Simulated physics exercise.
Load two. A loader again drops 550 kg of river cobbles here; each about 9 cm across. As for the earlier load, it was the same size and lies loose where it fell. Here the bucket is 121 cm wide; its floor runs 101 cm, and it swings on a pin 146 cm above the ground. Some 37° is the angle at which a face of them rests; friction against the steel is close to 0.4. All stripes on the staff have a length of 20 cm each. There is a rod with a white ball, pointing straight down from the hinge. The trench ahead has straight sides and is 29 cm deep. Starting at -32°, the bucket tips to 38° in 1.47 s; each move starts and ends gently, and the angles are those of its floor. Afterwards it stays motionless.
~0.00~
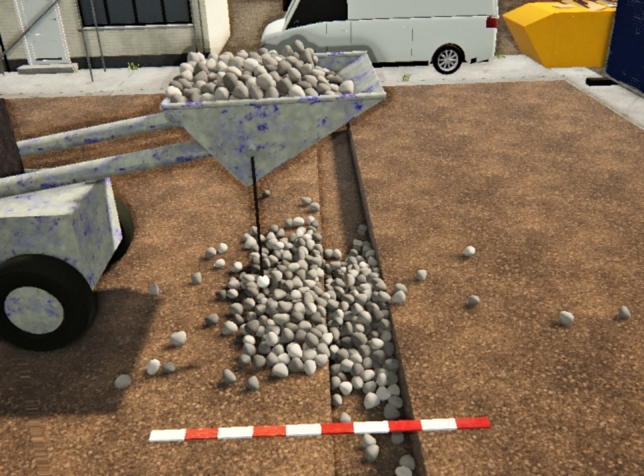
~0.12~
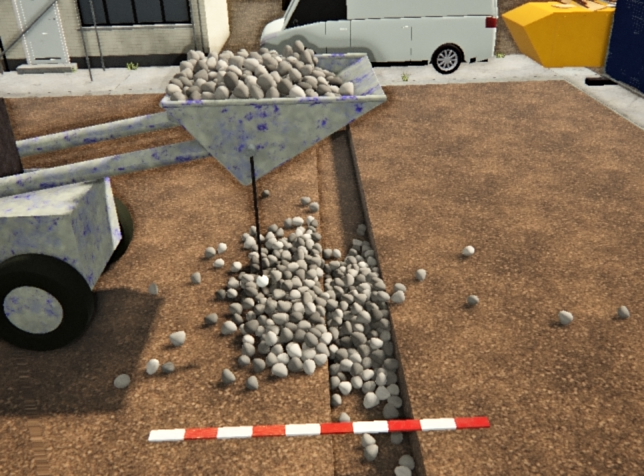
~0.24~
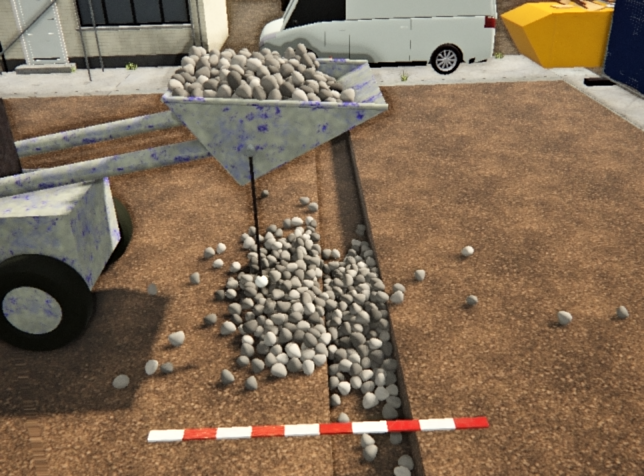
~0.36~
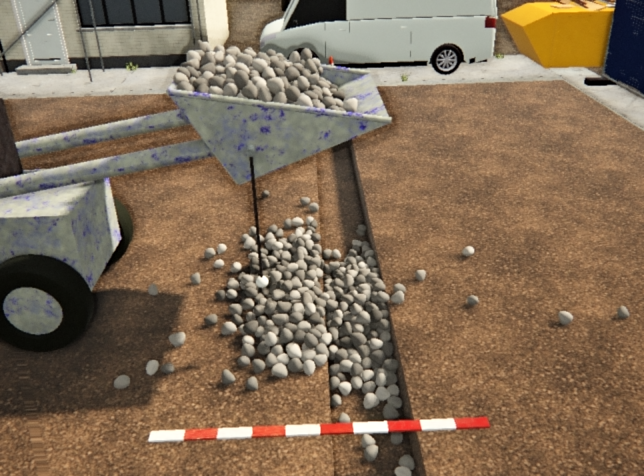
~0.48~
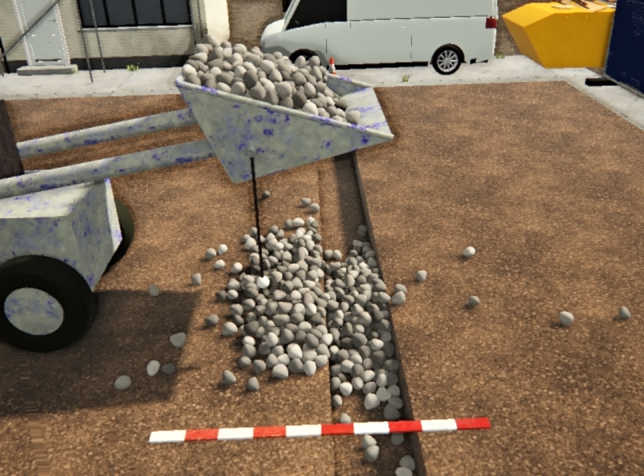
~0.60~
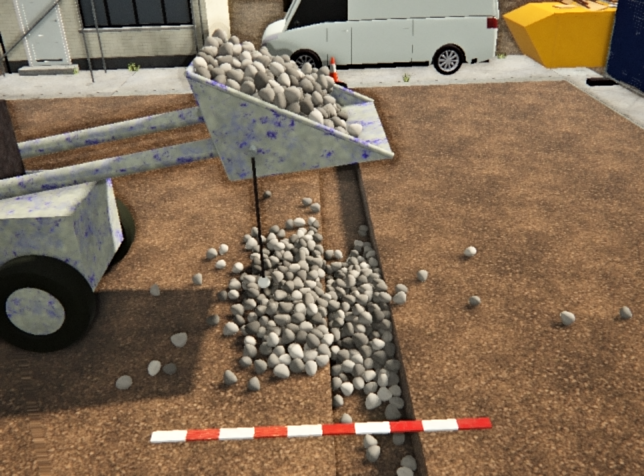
A loader bucket heaped with grey cobbles slowly tilting forward above a loose stone pile lying partly in a narrow trench.
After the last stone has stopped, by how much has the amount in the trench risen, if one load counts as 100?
It has risen by about 26 per cent of a load.
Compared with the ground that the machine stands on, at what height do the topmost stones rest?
Roughly 26 cm above that ground.
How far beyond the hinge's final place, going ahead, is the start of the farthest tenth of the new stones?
Ahead of it by roughly 190 cm.
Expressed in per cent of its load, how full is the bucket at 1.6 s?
Roughly 45 per cent remains inside.
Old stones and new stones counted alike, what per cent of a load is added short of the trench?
0 %.
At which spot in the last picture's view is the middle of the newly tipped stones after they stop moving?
Their centre rests close to (424, 283).
After 1.1 s the floor is at 27°; in per cent of one load, 98 in the bucket, 45 short of the trench, 55 in the trench, 2 past the trench; the foremost stones are at (466, 277).
After 1.6 s the floor is at 38°; in per cent of one load, 44 in the bucket, 45 short of the trench, 85 in the trench, 25 past the trench; the foremost stones are at (487, 282).
After 1.9 s the floor is at 38°; in per cent of one load, 8 in the bucket, 45 short of the trench, 86 in the trench, 61 past the trench; the foremost stones are at (535, 285).
After 4.7 s the floor is at 38°; in per cent of one load, 0 in the bucket, 45 short of the trench, 80 in the trench, 75 past the trench; the foremost stones are at (613, 272). Net gain in the trench, 26.
